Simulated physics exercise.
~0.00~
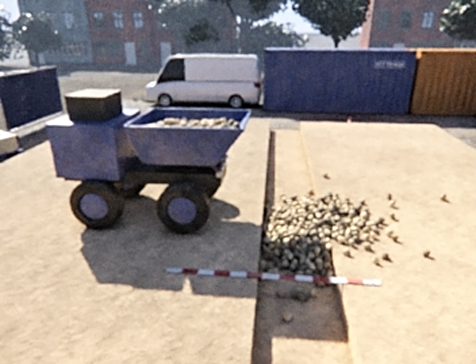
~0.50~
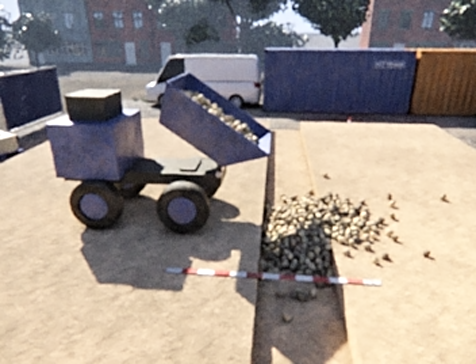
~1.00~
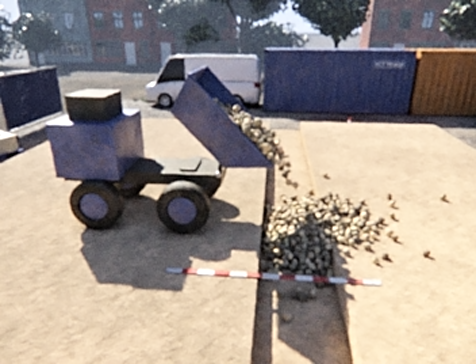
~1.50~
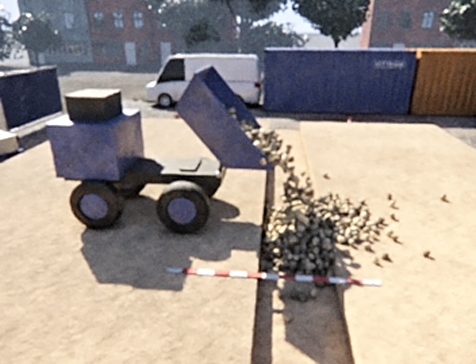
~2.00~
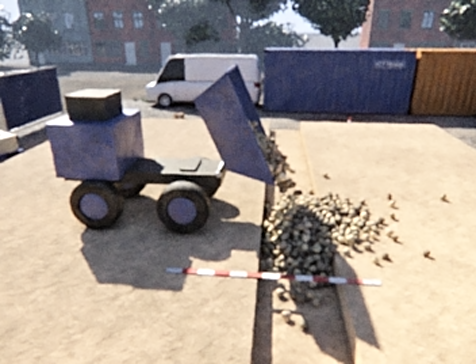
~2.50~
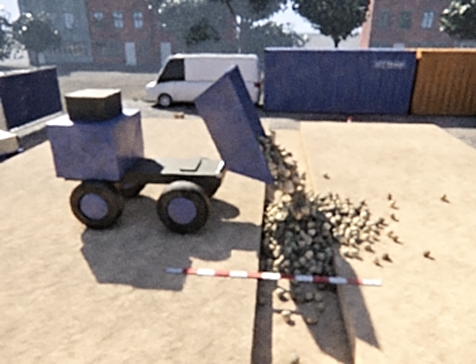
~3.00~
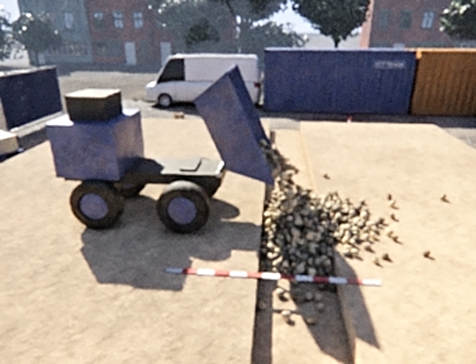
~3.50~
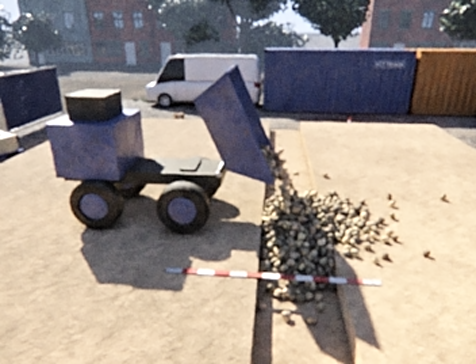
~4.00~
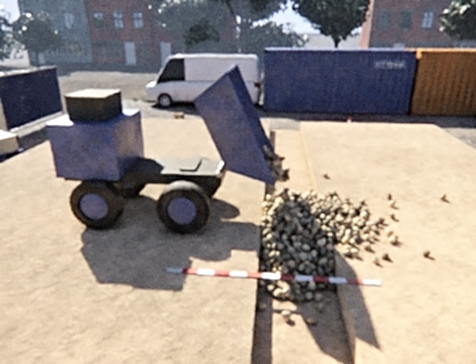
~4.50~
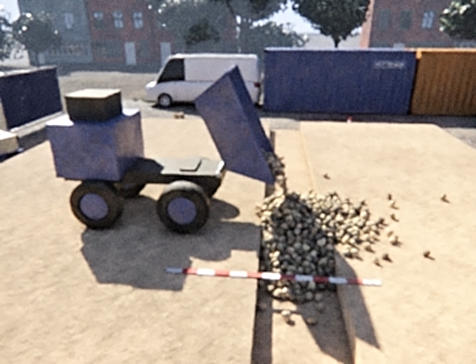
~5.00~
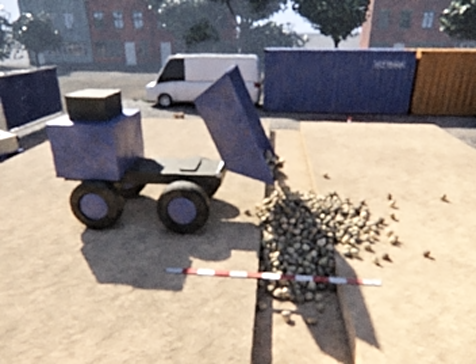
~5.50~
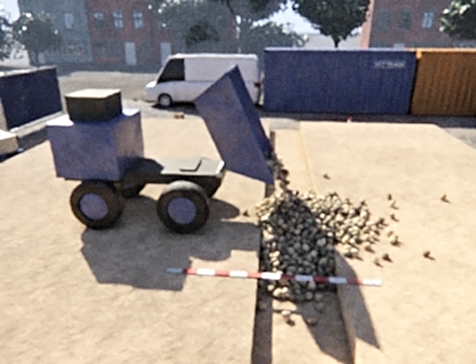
The footage shows a blue dump truck tipping its loaded skip toward a trench already holding a heap of stones, pausing partway as stones begin pouring out, then tilting steeper. The skip stays raised, nearly emptied, above an enlarged pile filling the trench around a red-and-white striped staff.
